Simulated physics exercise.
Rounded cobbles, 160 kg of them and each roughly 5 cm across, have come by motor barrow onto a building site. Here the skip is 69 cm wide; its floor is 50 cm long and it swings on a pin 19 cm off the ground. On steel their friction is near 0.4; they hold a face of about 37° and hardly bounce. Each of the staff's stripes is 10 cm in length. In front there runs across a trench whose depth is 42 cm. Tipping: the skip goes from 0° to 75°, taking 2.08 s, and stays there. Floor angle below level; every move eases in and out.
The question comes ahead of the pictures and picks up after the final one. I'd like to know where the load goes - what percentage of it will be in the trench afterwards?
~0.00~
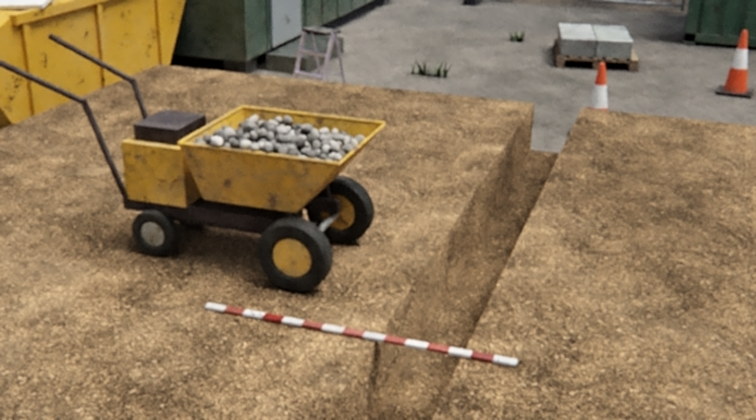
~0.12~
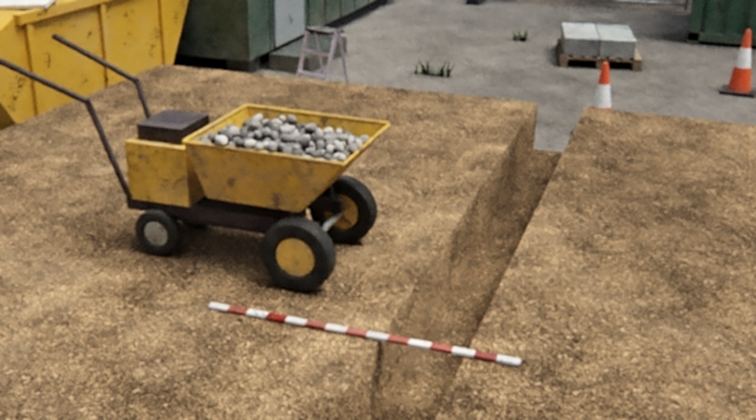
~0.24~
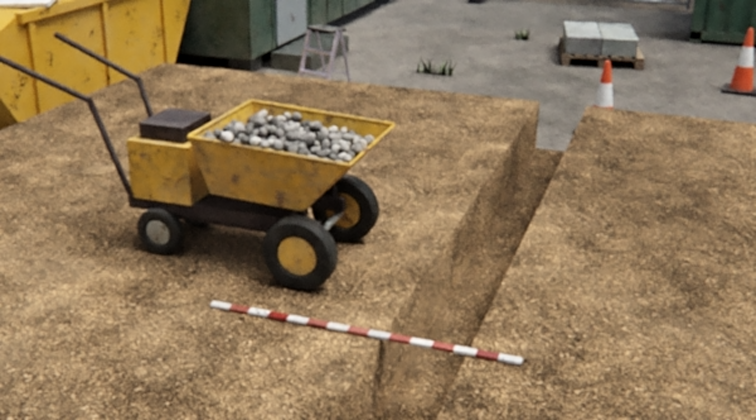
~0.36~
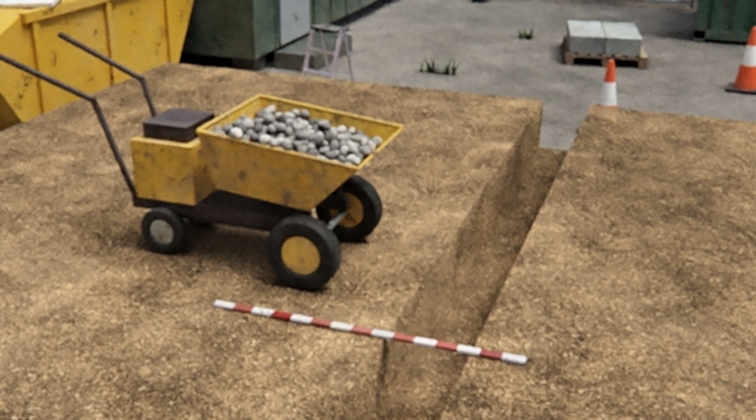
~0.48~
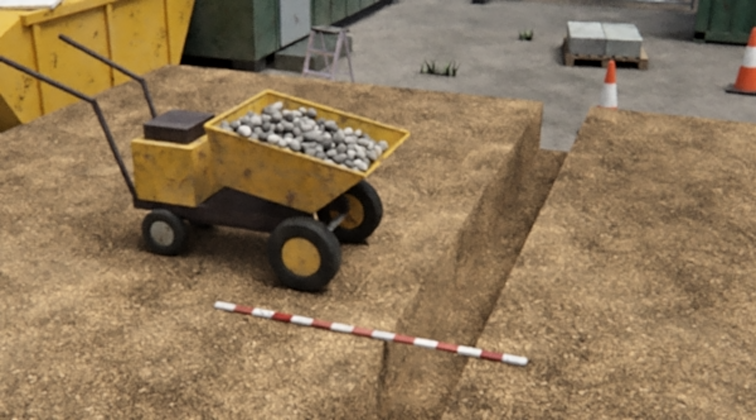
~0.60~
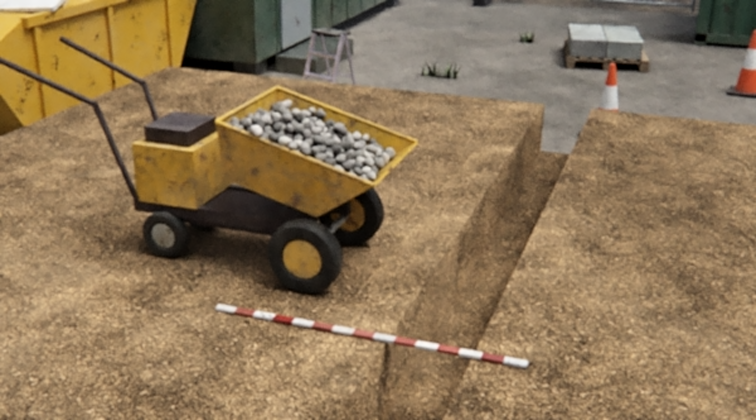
I would put it at about 100 per cent.
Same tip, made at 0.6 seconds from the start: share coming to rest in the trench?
Then some 90 per cent would.
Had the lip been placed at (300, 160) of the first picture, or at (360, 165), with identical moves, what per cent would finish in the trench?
It'd be around 70 per cent and after that around 90 per cent.
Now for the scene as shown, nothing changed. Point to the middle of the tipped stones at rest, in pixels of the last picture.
The tipped stones centre close to (466, 344).
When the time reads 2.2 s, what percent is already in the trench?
70 per cent or so by then.
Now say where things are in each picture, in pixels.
Lip at (339, 164), floor tilted 0°, highest stones at (283, 132), in the first frame.
The skip is at 1°, its lip at (343, 164); the top of the load is at (287, 132); the stones move at 0.1 m/s on average, in the second frame.
The skip is at 3°, its lip at (349, 166); the top of the load is at (282, 126); the stones move at 0.2 m/s on average, in the third frame.
Lip at (358, 169), floor tilted 6°, highest stones at (279, 121); the stones move at 0.3 m/s on average, in the fourth frame.
Lip at (365, 176), floor tilted 10°, highest stones at (279, 118); the stones move at 0.3 m/s on average, in the fifth frame.
Lip at (374, 185), floor tilted 15°, highest stones at (285, 114); the stones move at 0.4 m/s on average, in the sixth frame.
After 1.6 s the floor is at 63°; 95 % in the skip, 5 % in the trench; the foremost stones are at (458, 278).
After 2.2 s the floor is at 75°; 30 % in the skip, 70 % in the trench; the foremost stones are at (490, 357).
After 2.5 s the floor is at 75°; 8 % in the skip, 91 % in the trench; the foremost stones are at (495, 335).
After 4.5 s the floor is at 75°; 0 % in the skip, 100 % in the trench; the foremost stones are at (501, 328).
